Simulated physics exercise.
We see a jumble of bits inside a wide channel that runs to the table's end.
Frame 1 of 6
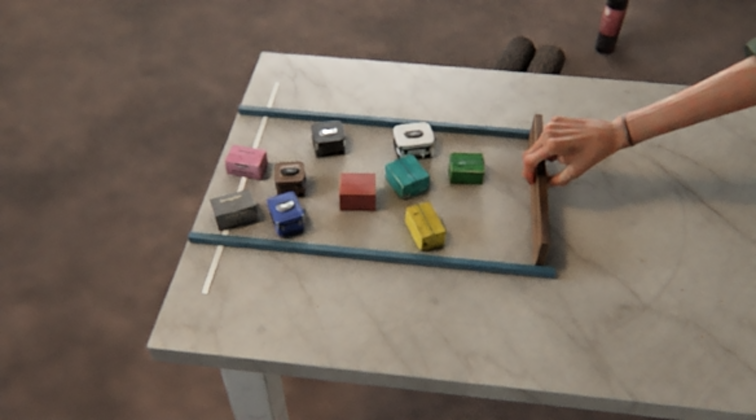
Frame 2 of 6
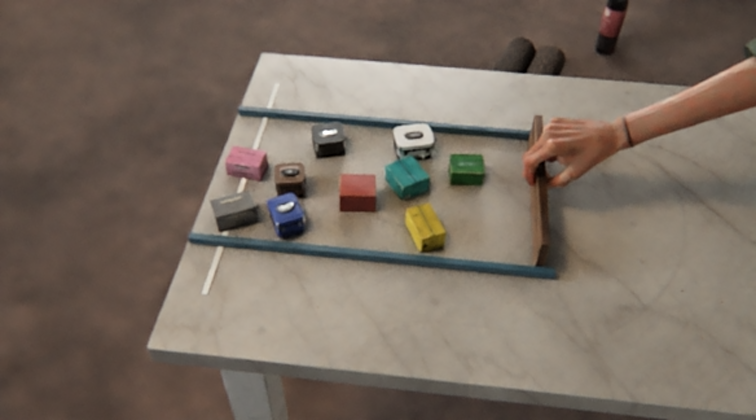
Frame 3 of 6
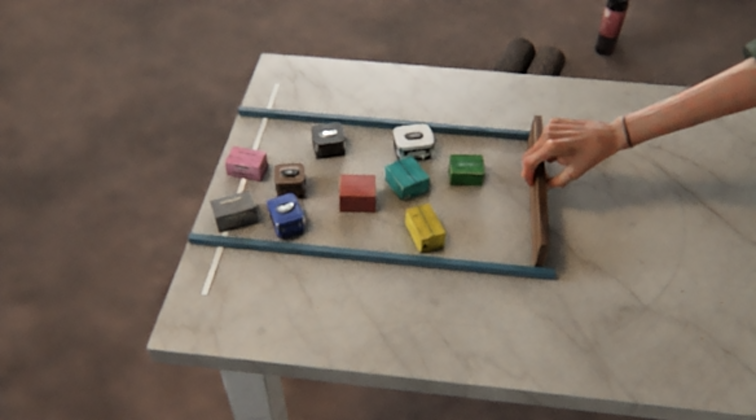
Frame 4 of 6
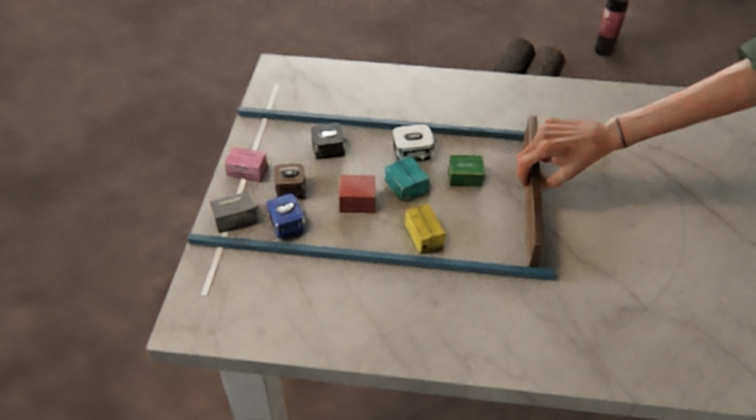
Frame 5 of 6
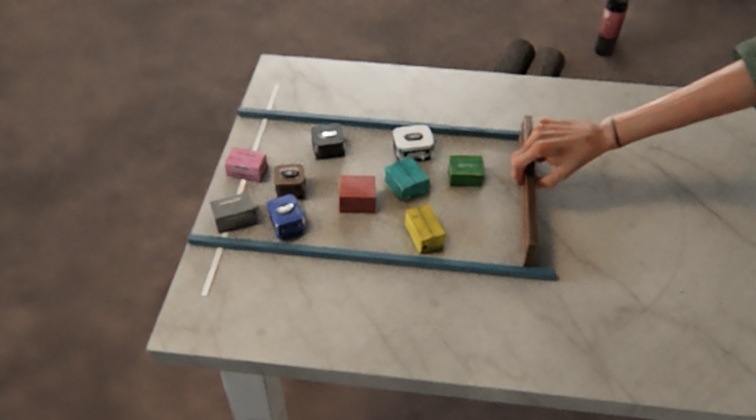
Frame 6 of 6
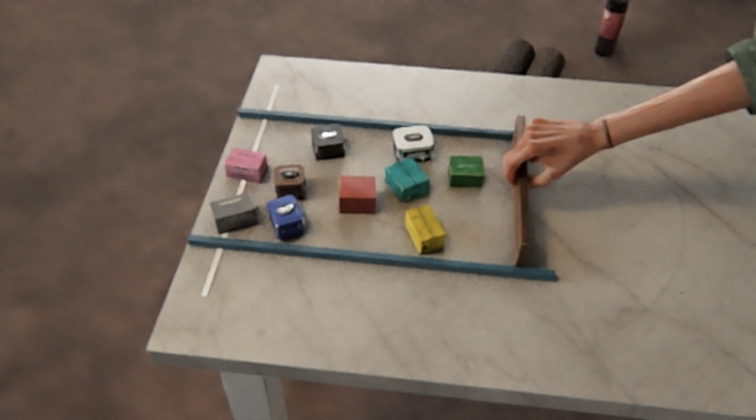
A hand held a wooden board upright at the right of a marble table and slid it slightly left between two blue rails, while the scattered colourful little boxes stayed practically still.
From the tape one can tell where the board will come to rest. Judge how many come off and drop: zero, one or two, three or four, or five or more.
Turns out the ones that don't stay up top number five or more.
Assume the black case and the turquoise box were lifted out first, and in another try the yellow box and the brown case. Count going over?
First 4, second 3.
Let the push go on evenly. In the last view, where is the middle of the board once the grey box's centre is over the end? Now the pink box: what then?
I reckon its middle sits around (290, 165) and then around (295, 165).
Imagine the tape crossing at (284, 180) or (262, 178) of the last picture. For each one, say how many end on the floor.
Counts: 1, 4.
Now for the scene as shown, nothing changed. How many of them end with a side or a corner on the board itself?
Total: 4.
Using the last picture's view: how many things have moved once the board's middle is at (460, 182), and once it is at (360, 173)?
It comes to 1 for the first spot, 7 for the other.
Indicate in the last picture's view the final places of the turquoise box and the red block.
Final positions - turquoise box around (232, 159), red block around (208, 182).
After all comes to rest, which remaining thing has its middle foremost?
It's the red block that ends nearest.
A little later, none off yet; pink box at rest near (246, 165); grey box at rest near (234, 213); brown case at rest near (290, 183).
Next, none off yet; pink box shifted a little near (239, 162); grey box at rest near (234, 213); brown case shifted about its own width near (266, 173).
When it is over, the number that fall off is five or more; down, black case, blue case, brown case, grey box and pink box.
